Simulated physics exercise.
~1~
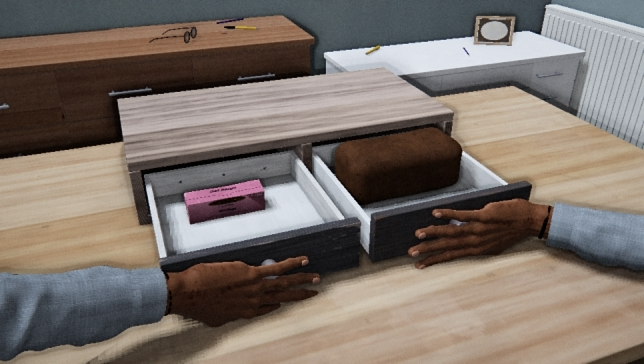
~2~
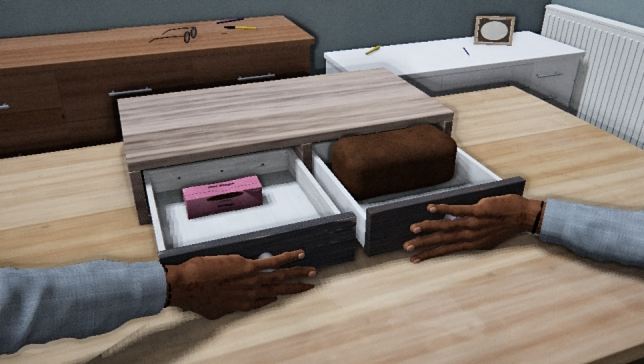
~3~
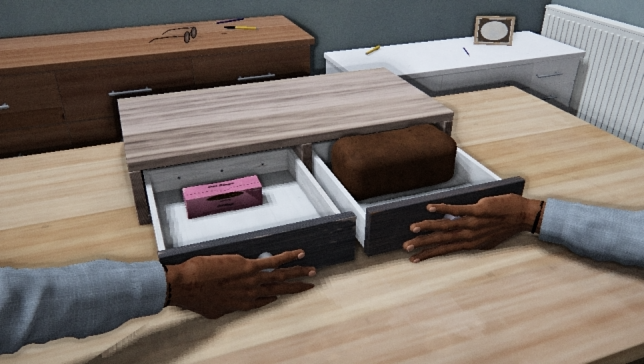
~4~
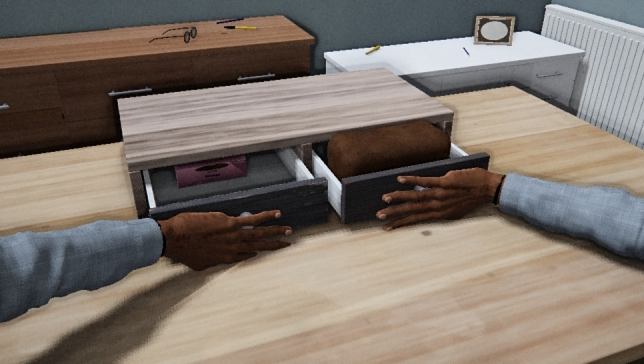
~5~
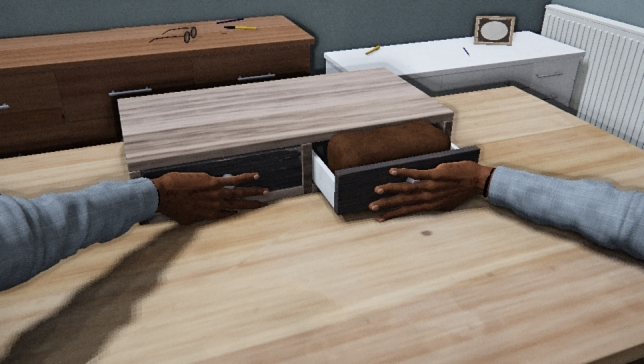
Two hands in light blue-grey sleeves rest against the dark fronts of two open drawers, set side by side in a low wooden chest on a pale wood table, seen from above and in front. The left drawer holds a small pink packet, and the right one holds a large brown loaf that fills much of its space. At first the hands and drawers barely move. Then both hands push inwards, and the drawers slide towards the chest, the packet going into shadow. The left drawer closes flush, hiding the packet, while the right stays partly open with the loaf still showing.
